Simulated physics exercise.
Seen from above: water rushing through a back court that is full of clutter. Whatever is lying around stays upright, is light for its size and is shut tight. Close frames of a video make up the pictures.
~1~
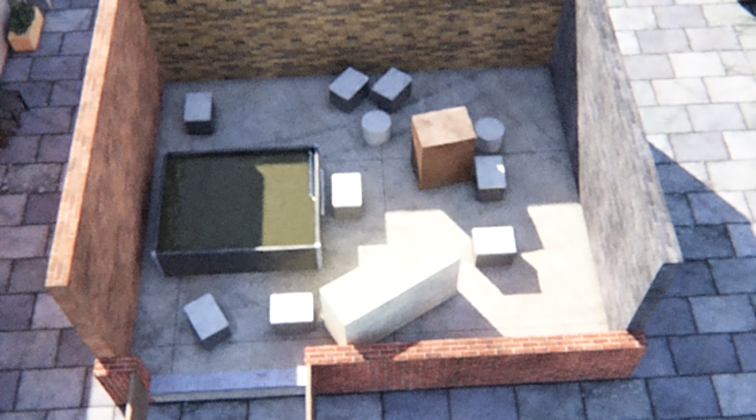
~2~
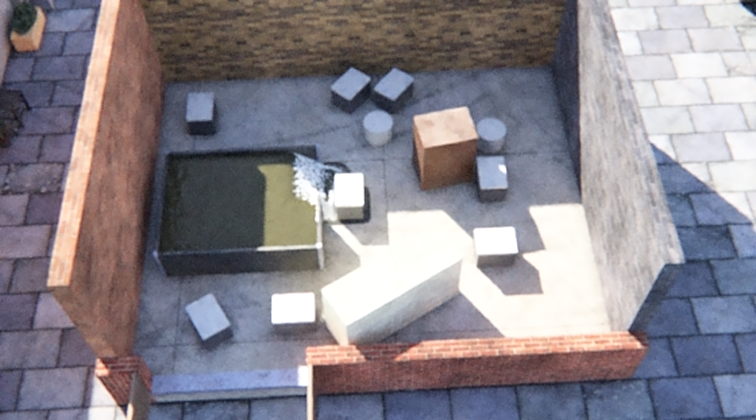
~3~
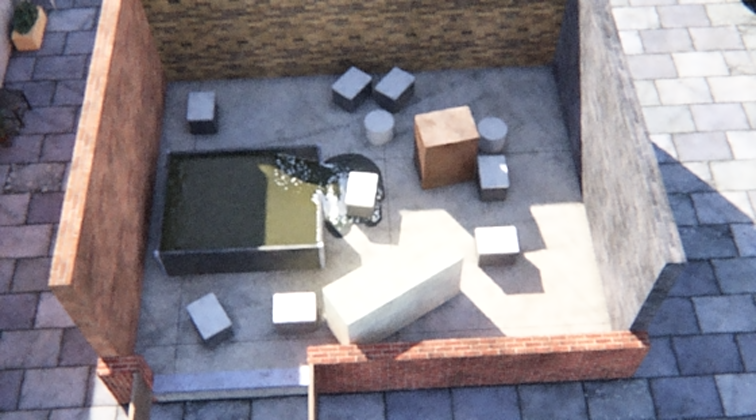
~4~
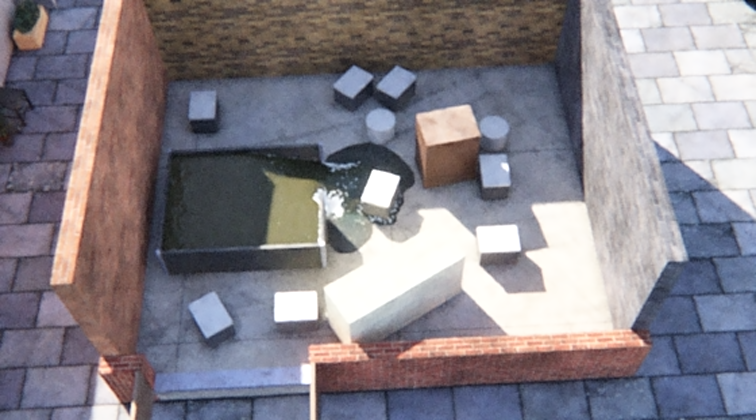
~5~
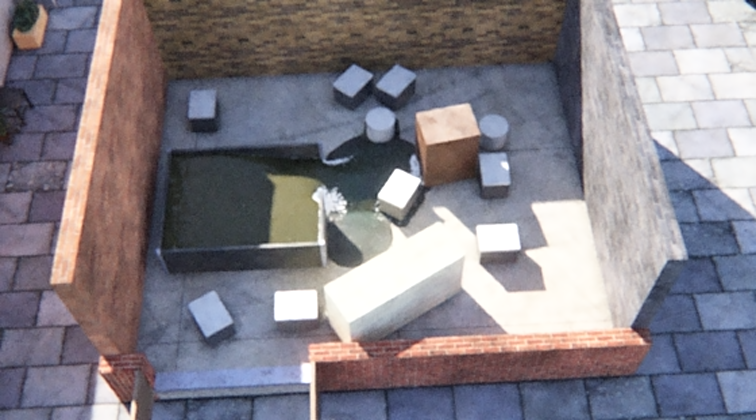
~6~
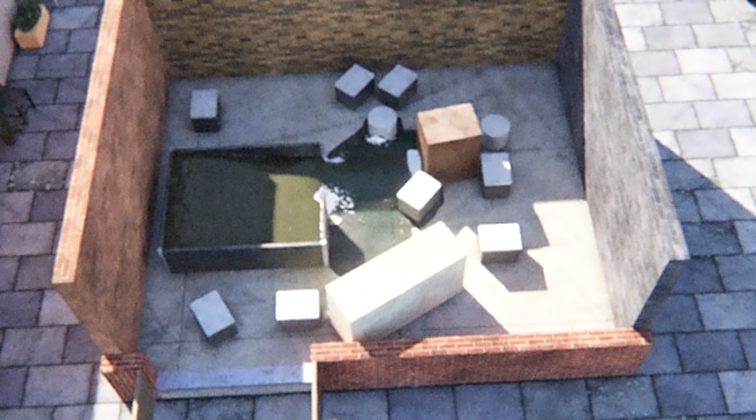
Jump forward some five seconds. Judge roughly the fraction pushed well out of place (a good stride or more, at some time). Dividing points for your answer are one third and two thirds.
Answer: A share under one third.
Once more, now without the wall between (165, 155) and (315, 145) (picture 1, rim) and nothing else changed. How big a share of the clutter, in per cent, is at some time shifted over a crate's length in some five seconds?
50 percent, give or take.
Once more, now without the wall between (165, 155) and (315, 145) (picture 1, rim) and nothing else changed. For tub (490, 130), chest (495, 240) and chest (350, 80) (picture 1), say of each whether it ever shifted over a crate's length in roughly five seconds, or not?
Object by object: Displaced that much, less than that, displaced that much.
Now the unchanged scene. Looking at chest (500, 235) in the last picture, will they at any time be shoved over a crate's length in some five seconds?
Note - travel: Beyond that distance.
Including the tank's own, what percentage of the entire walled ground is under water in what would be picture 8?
25 %.
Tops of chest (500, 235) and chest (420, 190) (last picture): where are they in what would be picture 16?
About (528, 257), then about (558, 210).
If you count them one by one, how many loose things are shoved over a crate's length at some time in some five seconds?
Counting them up gives 2.
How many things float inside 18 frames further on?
In total, 1.
A moment on, 1 of 10 are well off their spots; 0 afloat.
Next, 1 of 10 are well off their spots; 1 afloat.
Later, 2 of 10 are well off their spots; 1 afloat.
In the end, 2 of 10 are well off their spots, and 2 have been at some point; 4 afloat.
